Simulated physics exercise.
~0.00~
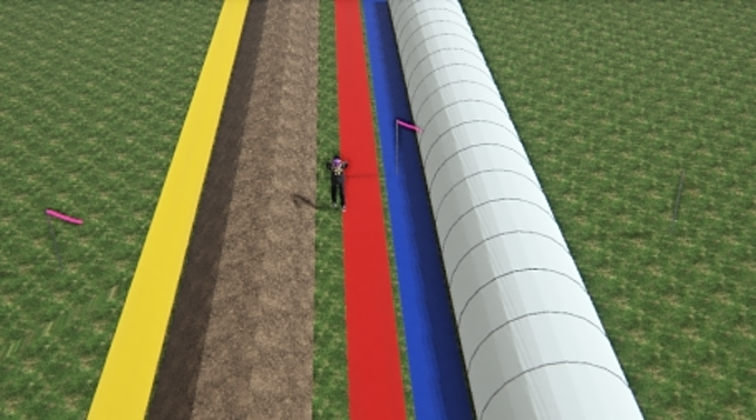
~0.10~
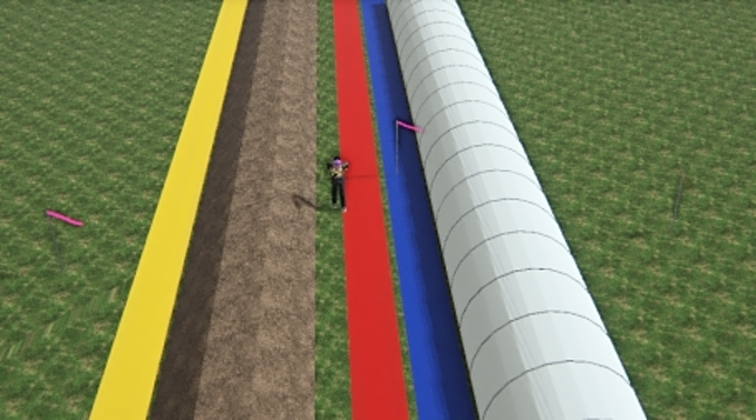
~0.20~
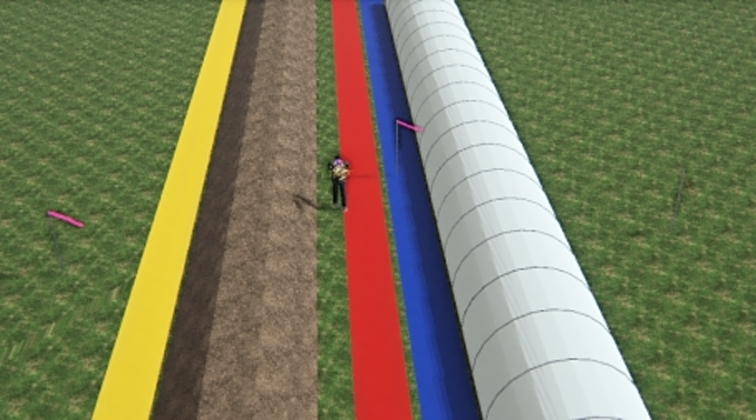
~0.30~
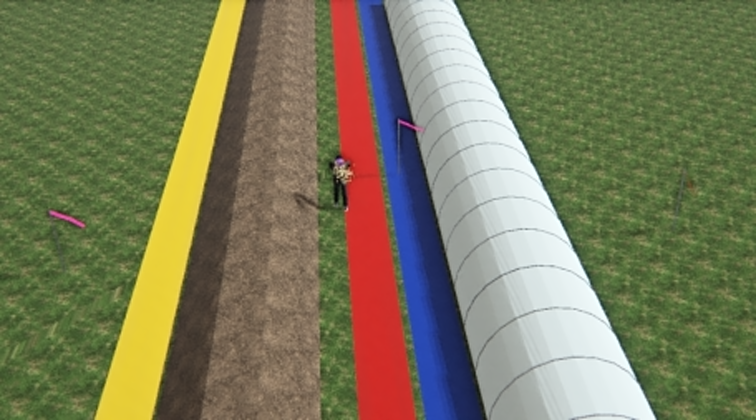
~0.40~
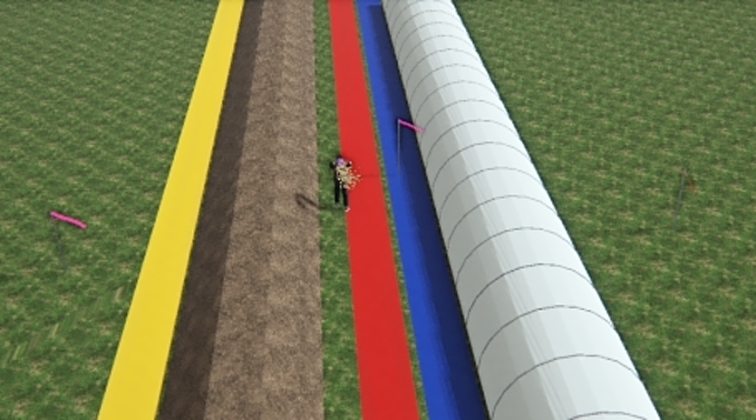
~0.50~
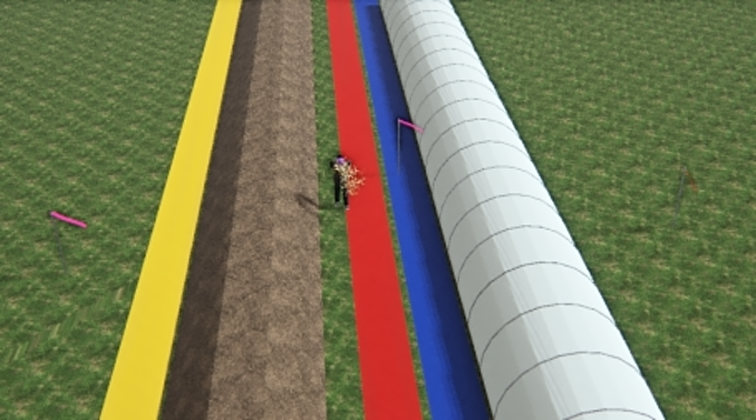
A person standing on the grass beside a long red strip let out a small puff of pale grains, which spread a little to the right over the red, while pink ribbons barely moved.
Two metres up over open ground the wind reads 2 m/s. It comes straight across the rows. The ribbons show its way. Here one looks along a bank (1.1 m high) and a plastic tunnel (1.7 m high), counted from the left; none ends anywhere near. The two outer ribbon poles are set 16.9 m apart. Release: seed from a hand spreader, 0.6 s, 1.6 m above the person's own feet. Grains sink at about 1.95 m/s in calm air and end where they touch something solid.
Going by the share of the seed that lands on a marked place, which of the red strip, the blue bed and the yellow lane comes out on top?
The red one.
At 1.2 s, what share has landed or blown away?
About 40 per cent.
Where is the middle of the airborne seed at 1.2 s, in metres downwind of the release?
It comes to roughly 0.5 m.
After 1.2 s, 0 % lies on the blue bed, 37 % on the red strip and 0 % on the yellow lane; 38 % has touched down or left; the middle of what still flies is 0.4 m above the low ground, near (359, 202).
After 2.0 s, 0 % lies on the blue bed, 97 % on the red strip and 0 % on the yellow lane; 98 % has touched down or left.
After 3.5 s, 0 % lies on the blue bed, 98 % on the red strip and 0 % on the yellow lane; 100 % has touched down or left.
After 8.0 s, 0 % lies on the blue bed, 98 % on the red strip and 0 % on the yellow lane; 100 % has touched down or left.
After 45.0 s, 0 % lies on the blue bed, 98 % on the red strip and 0 % on the yellow lane; 100 % has touched down or left.
